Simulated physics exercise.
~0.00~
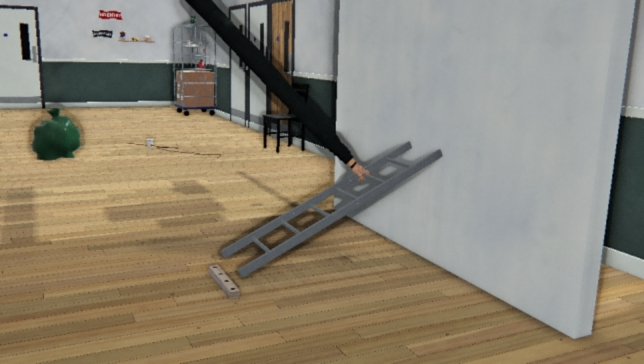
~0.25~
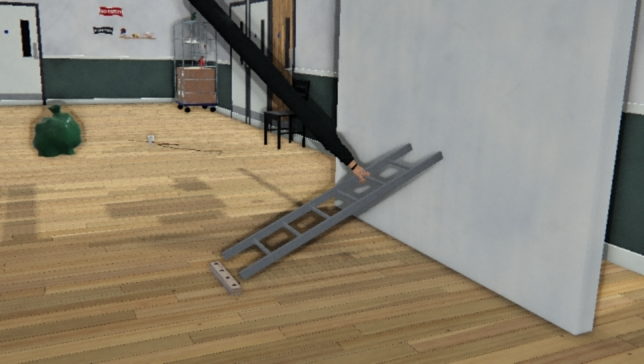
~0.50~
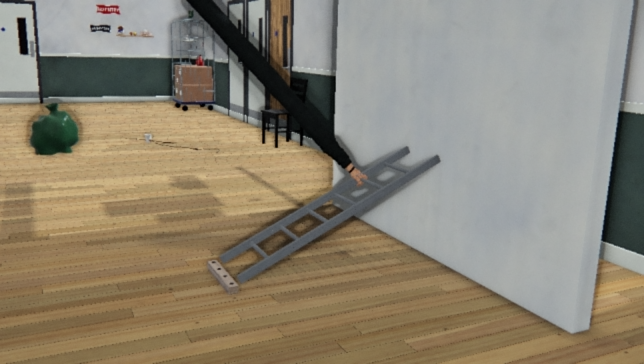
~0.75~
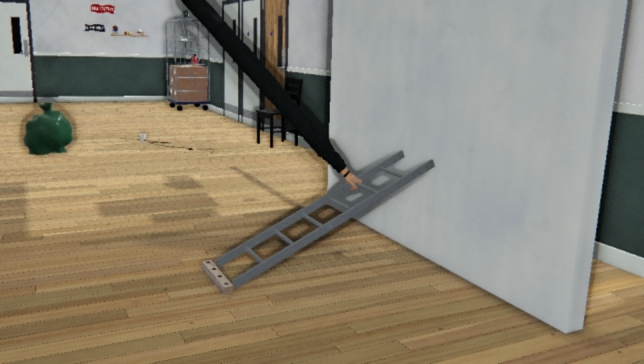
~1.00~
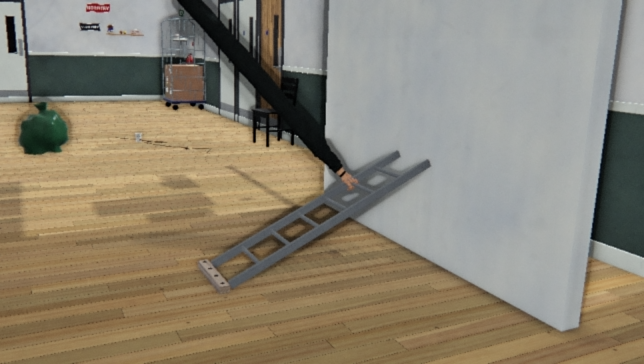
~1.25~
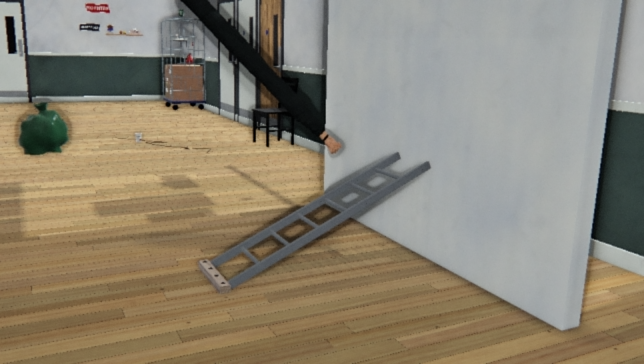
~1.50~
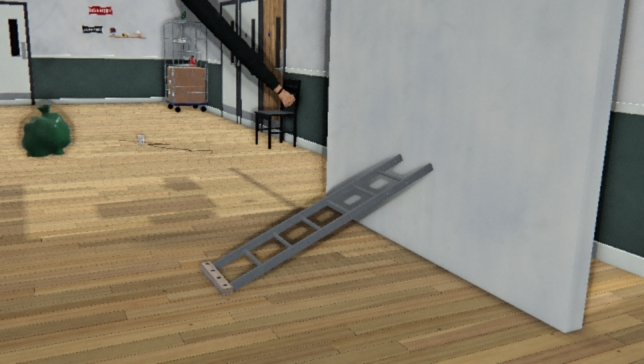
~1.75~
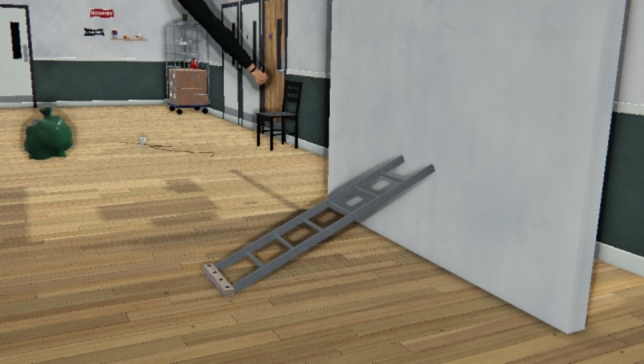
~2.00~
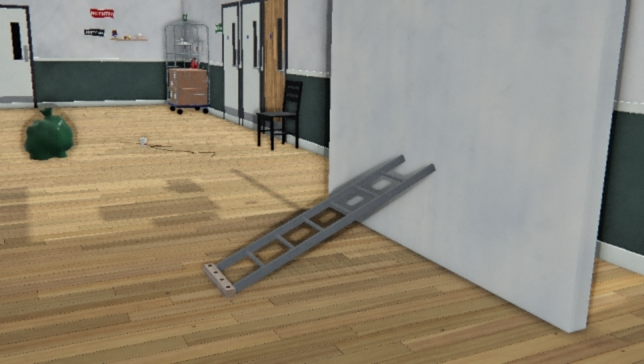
In a room with a wooden floor, a hand lowered a slanted grey ladder slightly until its feet met a strip screwed to the floor, then let go and drew away, and the ladder stayed leaning against the pale wall.
